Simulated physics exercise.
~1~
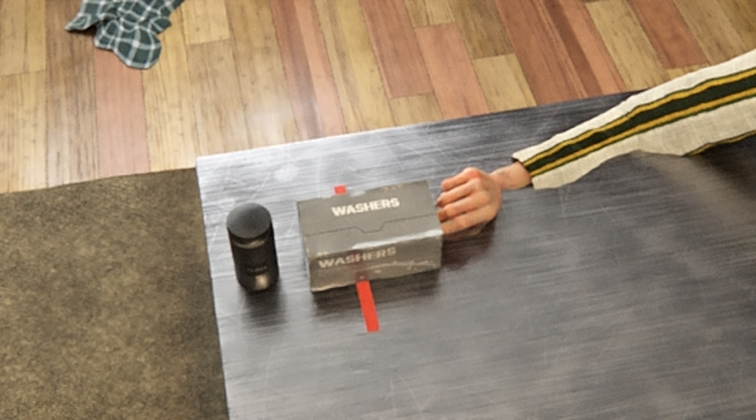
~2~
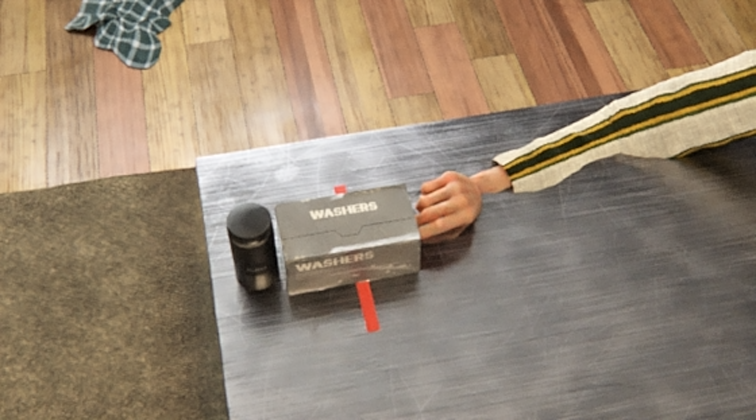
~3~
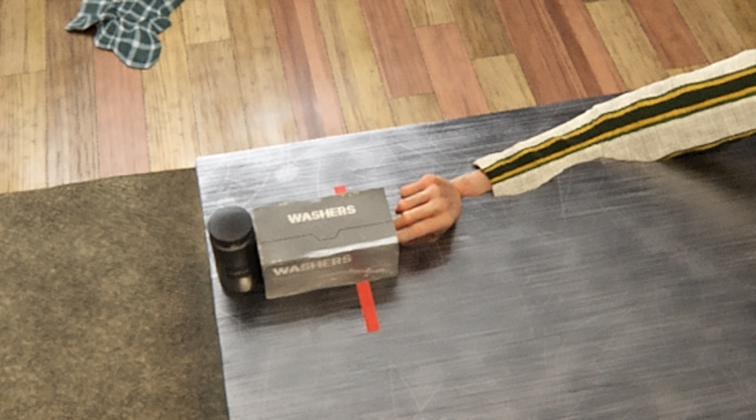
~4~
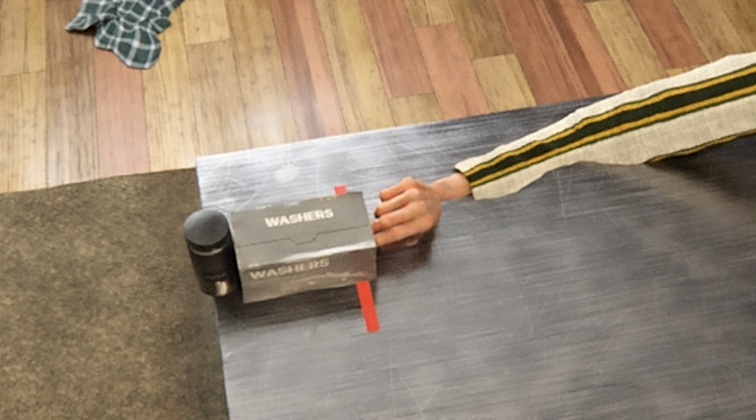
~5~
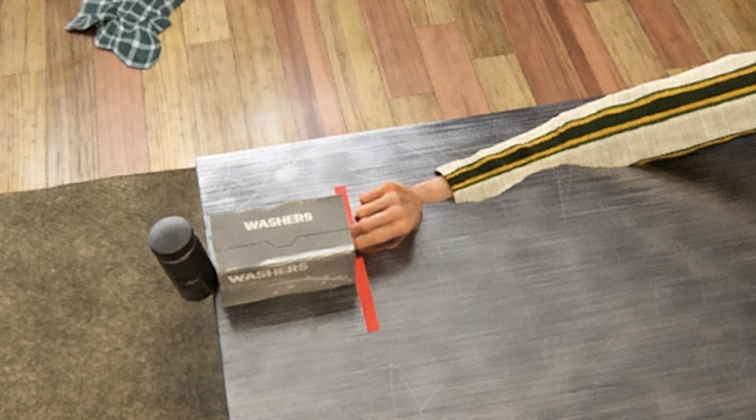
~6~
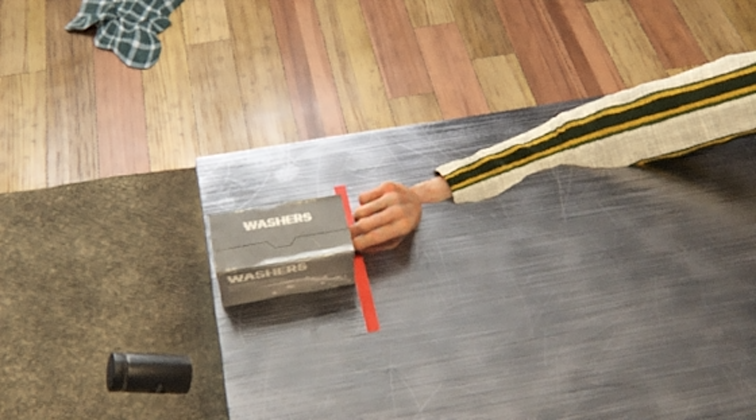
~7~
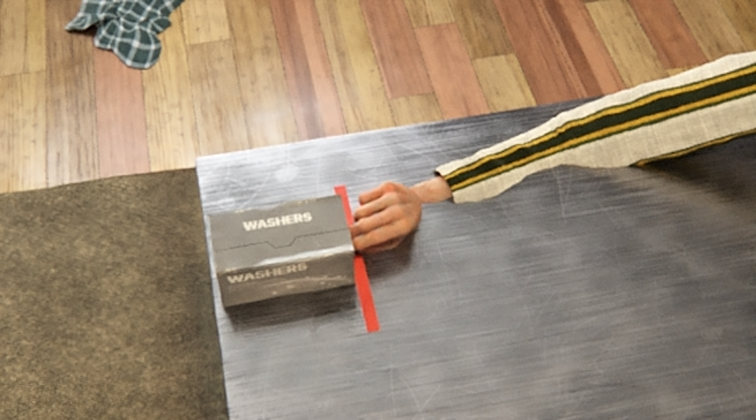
Black jar tipping off a table's left edge and falling from view as a hand pushes a washers box leftward, then stops.
